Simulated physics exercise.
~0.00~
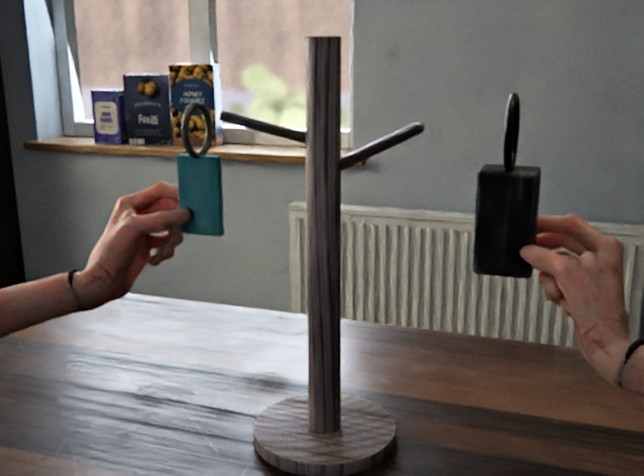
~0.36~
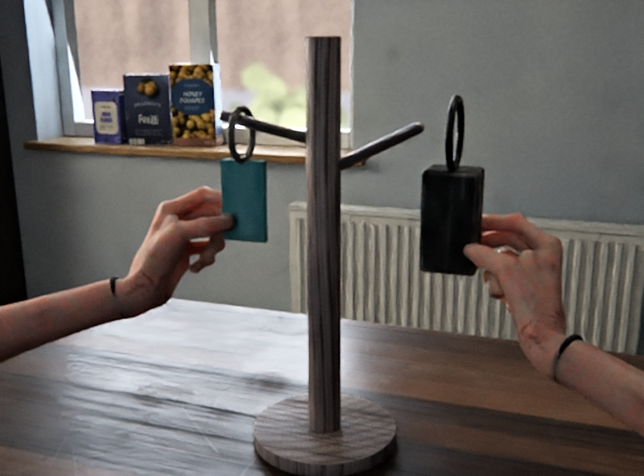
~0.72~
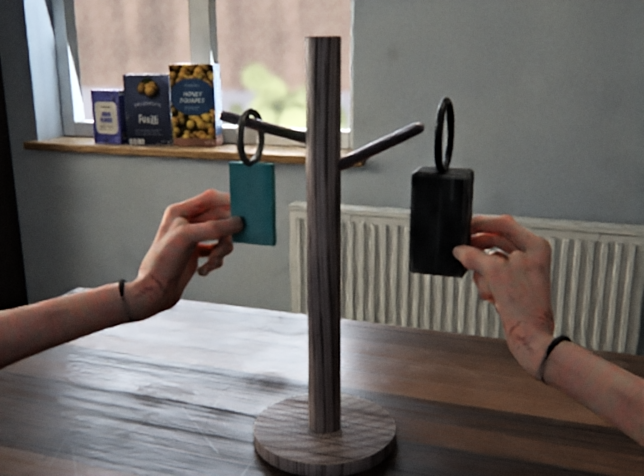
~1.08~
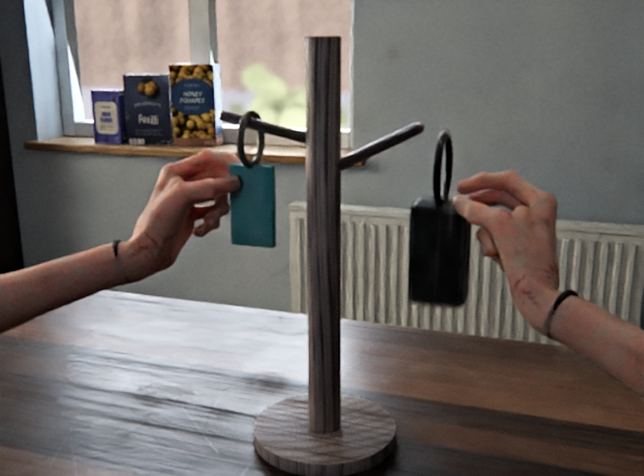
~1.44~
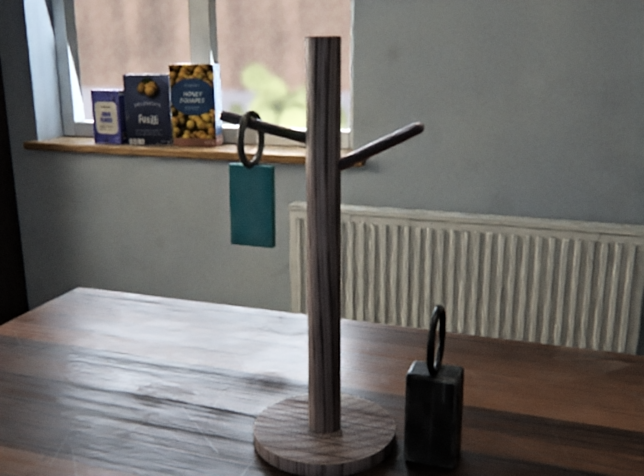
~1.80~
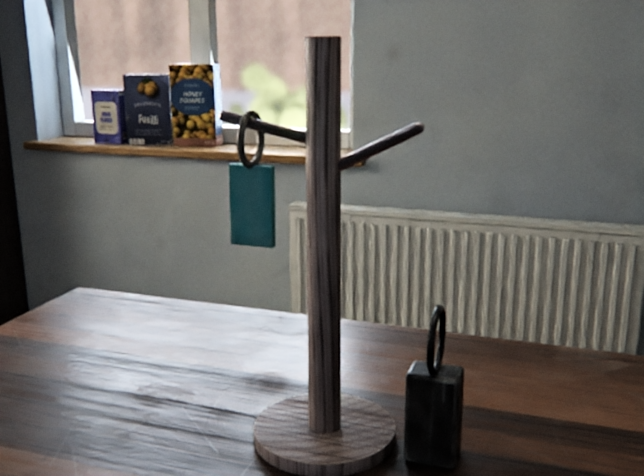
On a dark wooden table in front of a window and a radiator, a wooden peg stand holds out two angled arms. A hand on the left brings in a turquoise tag by its lower edge while a hand on the right brings in a black pouch, each topped with a ring. The tag's ring reaches the left peg, but the pouch stops short, to the right of the other peg. The fingers let go, and the pouch starts down. It lands upright on the table beside the stand's base, while the turquoise tag stays hanging from its peg.
